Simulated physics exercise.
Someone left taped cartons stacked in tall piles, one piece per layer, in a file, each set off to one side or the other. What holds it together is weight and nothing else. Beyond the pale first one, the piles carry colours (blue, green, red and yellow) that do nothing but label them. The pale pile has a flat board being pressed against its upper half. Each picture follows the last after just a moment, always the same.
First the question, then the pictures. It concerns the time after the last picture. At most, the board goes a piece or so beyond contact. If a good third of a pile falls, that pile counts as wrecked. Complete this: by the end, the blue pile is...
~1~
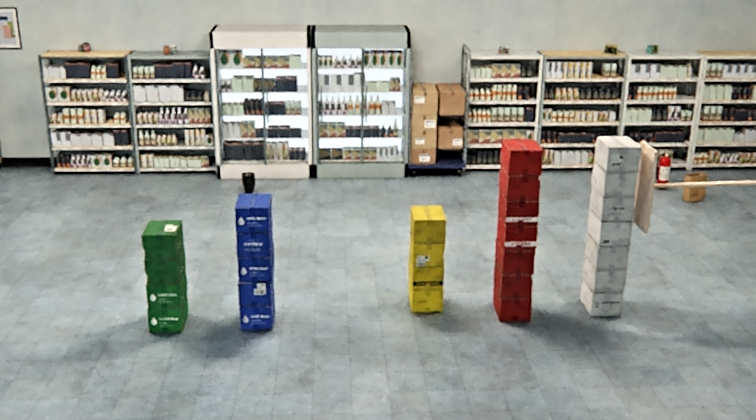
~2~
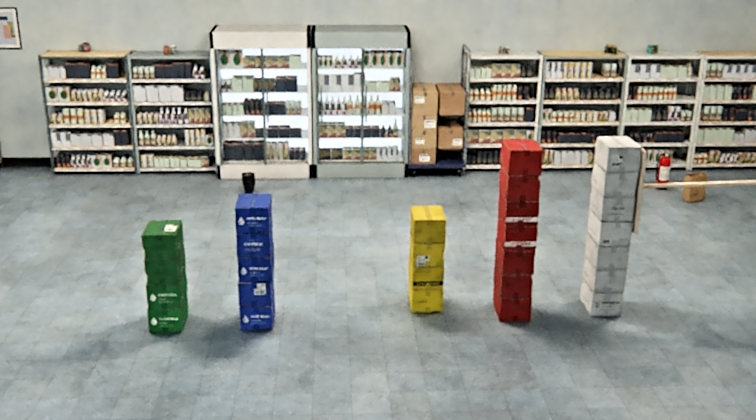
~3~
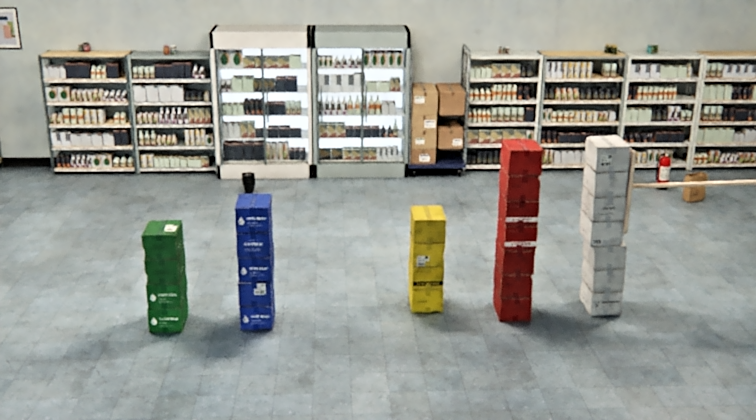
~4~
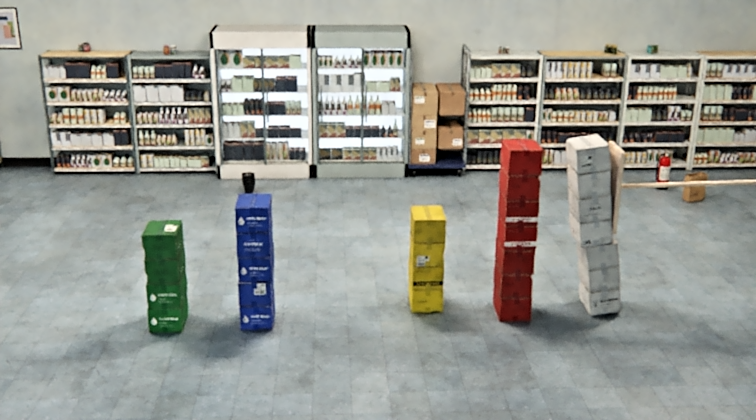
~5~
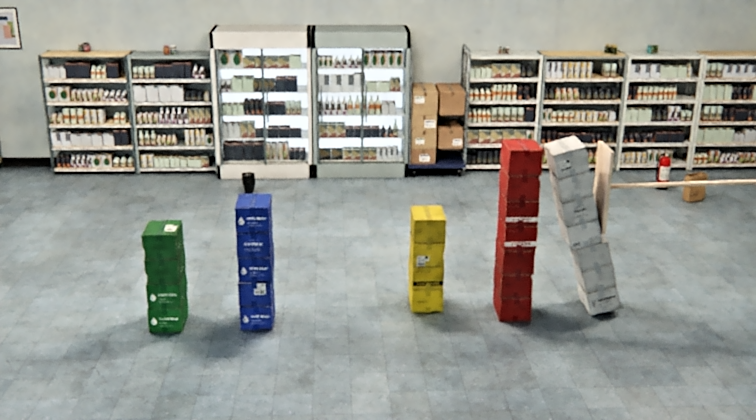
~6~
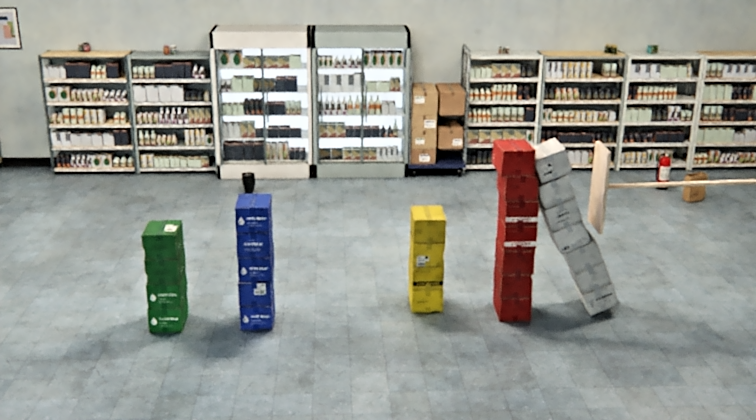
By the end the blue pile is still up.
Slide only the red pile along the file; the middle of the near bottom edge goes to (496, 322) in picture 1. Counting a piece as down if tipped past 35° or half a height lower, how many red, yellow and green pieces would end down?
Red 6, yellow 4, green 0.
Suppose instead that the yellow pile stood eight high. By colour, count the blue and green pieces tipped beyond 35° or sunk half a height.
For blue the count is 0, and for green it is 0.
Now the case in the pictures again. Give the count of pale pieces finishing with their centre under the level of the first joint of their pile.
4 in all.
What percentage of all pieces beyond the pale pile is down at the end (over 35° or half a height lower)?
Some 55 in a hundred of them.
Shortly afterwards, 7 of the pale pile down; none of the 5 blue cartons down (0 of 20 in all colours); top blue carton unmoved; top red carton tilted clearly, half its height lower.
Next, 7 of the pale pile down; none of the 5 blue cartons down (11 of 20 in all colours); top blue carton unmoved; top red carton on its side.
In the end, 7 of the pale pile down; none of the 5 blue cartons down (11 of 20 in all colours); top blue carton a little from its place; top red carton on its side. From the last view, middles, top blue carton near (251, 213), top red carton near (284, 298).
